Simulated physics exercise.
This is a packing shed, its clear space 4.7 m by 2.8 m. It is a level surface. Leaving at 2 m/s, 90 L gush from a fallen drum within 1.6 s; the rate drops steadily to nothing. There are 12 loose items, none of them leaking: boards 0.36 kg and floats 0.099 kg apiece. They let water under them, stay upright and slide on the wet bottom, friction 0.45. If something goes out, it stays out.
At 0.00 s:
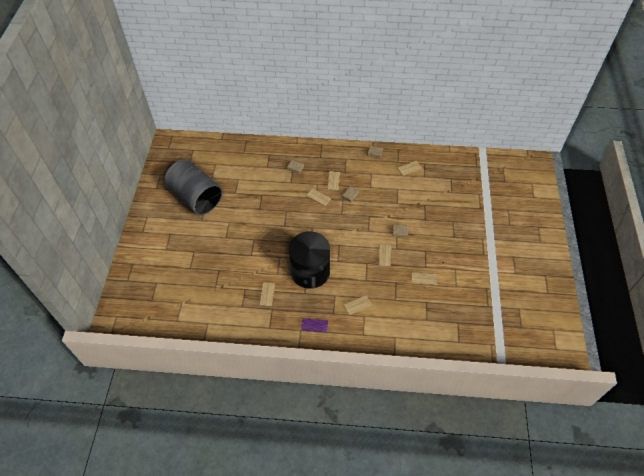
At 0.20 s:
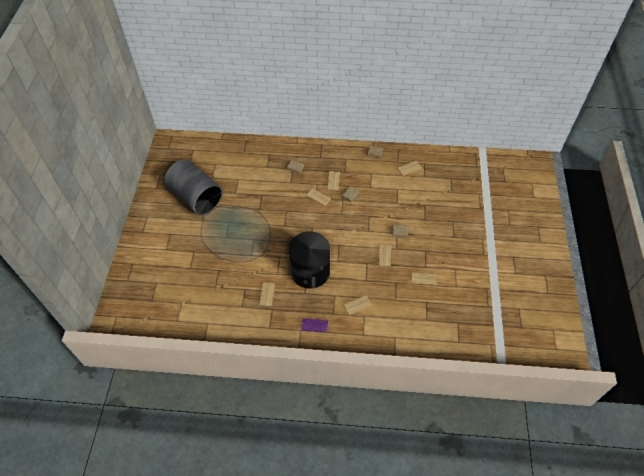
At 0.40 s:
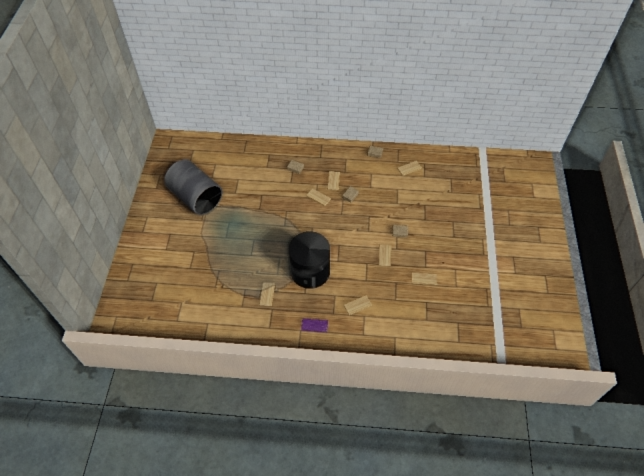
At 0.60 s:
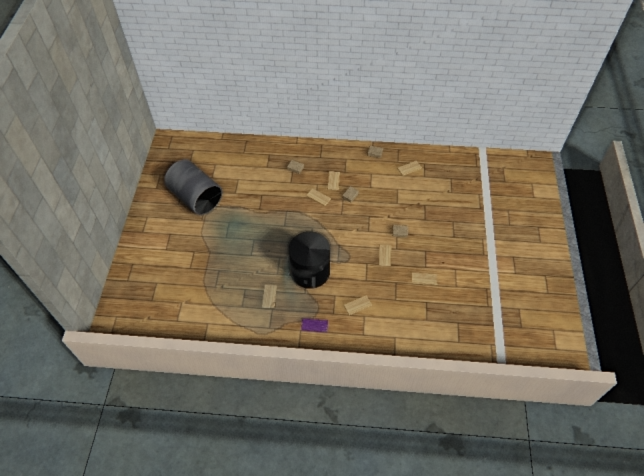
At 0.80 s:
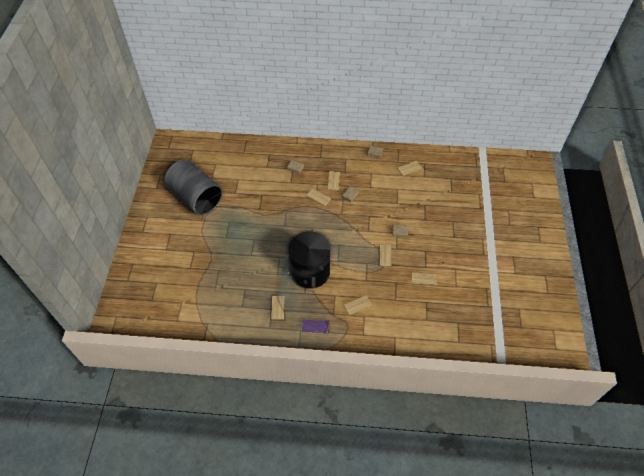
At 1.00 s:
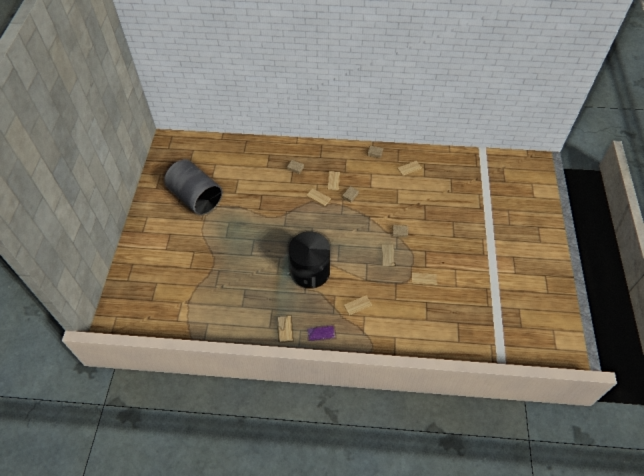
A packing shed with a wood-plank floor, a pale brick back wall and a grey tiled left wall is seen from high above by a still camera. A dark grey barrel lies at upper left, a black rounded object stands near the middle, and tan boards and one purple board lie scattered left of a white stripe. Clear water spreads from near the barrel around the black object, then a tan board and the purple one shift slightly.
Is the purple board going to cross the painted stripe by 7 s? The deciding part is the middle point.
As far as I can tell, the purple board ends up beyond it.
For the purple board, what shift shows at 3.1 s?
About 250 cm out of place.
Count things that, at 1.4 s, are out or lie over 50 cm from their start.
I make it 1 by then.
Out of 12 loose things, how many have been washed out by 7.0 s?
The count is 2.
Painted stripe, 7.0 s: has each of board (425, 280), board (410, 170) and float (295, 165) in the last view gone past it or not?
Result, in sequence: Reached / not reached / not reached.
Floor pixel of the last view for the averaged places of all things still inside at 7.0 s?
Centred roughly on (400, 195).
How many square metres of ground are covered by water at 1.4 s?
Near 3.5 m2 in all.
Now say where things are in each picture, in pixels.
The purple board at (315, 325) rests on the ground; 0.0 m2 under water; 0 of 12 have shifted, in the first frame.
The purple board at (315, 325) rests on the ground; water covers 0.4 m2; 0 of 12 have shifted, in the second frame.
The purple board at (315, 325), on the bottom; water covers 0.9 m2; 0 of 12 have shifted, in the third frame.
The purple board at (315, 325), on the bottom; water covers 1.4 m2; 0 of 12 have shifted, in the fourth frame.
The purple board at (316, 326) rests on the ground; water covers 2.2 m2; 1 of 12 have shifted, in the fifth frame.
The purple board at (321, 333), on the bottom, 10 cm from its start; 2.6 m2 under water; 2 of 12 have shifted, in the sixth frame.
After 1.4 s the purple board is near (350, 348), 0.4 m from its start, afloat; 0 of 12 are over the mark; 3 afloat.
After 3.1 s the purple board is near (590, 341), 2.6 m from its start, afloat; 2 of 12 are over the mark; 3 afloat.
After 4.9 s the purple board has gone out; 5 of 12 are over the mark; 0 afloat.
After 7.0 s the purple board has gone out; 5 of 12 are over the mark; 1 afloat.
